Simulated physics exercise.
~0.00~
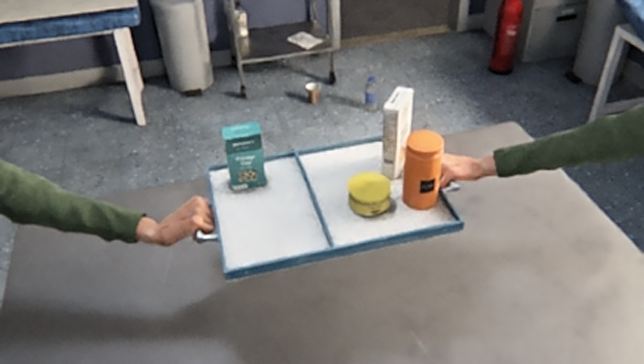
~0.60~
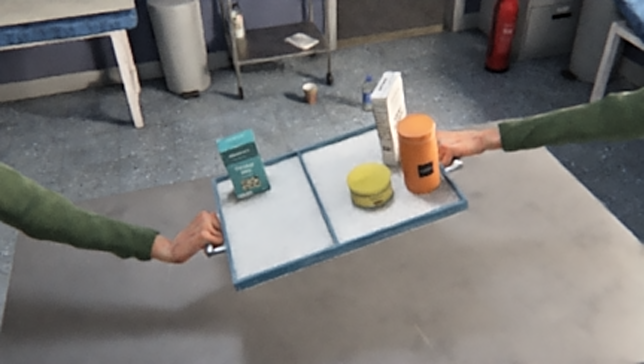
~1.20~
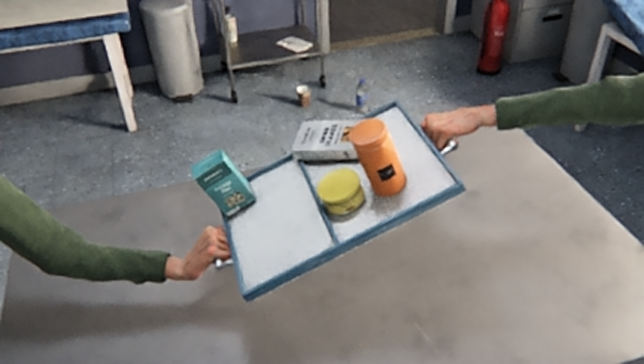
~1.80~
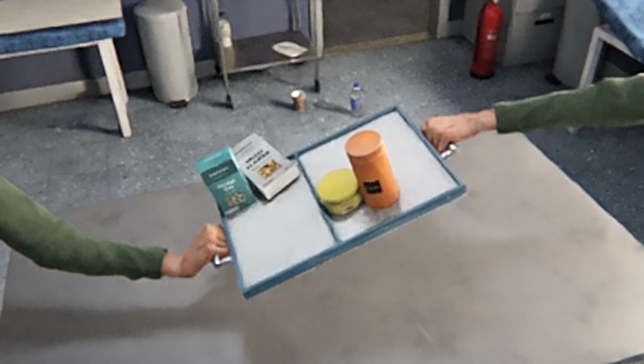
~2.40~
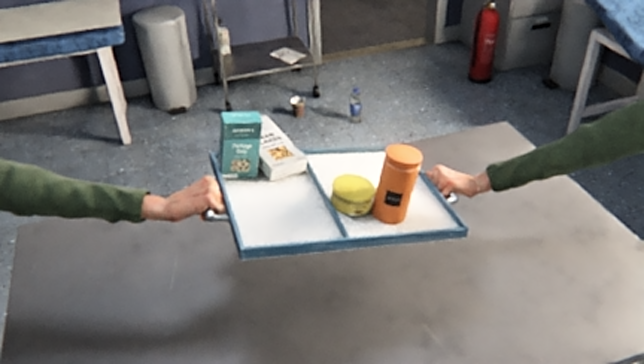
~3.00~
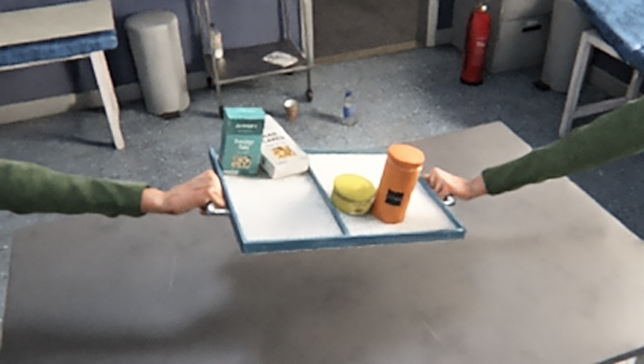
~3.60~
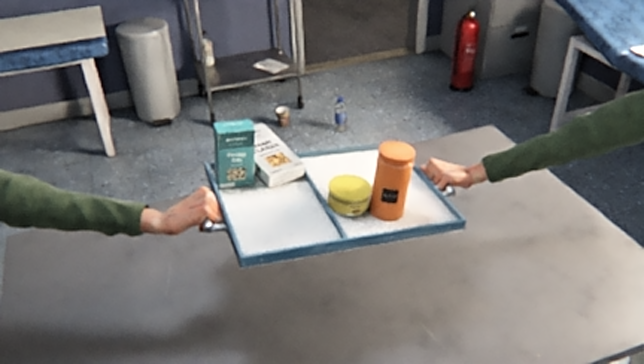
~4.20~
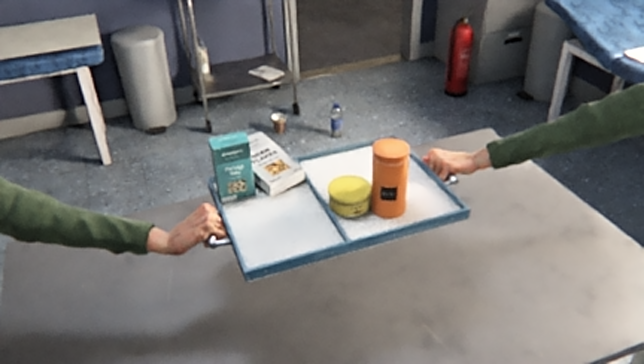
Two hands tipped a divided tray down to the left, and the white packet fell over beside the turquoise one as the orange jar and yellow tub slid left; the tray then tilted right and levelled, leaving only the white packet toppled.
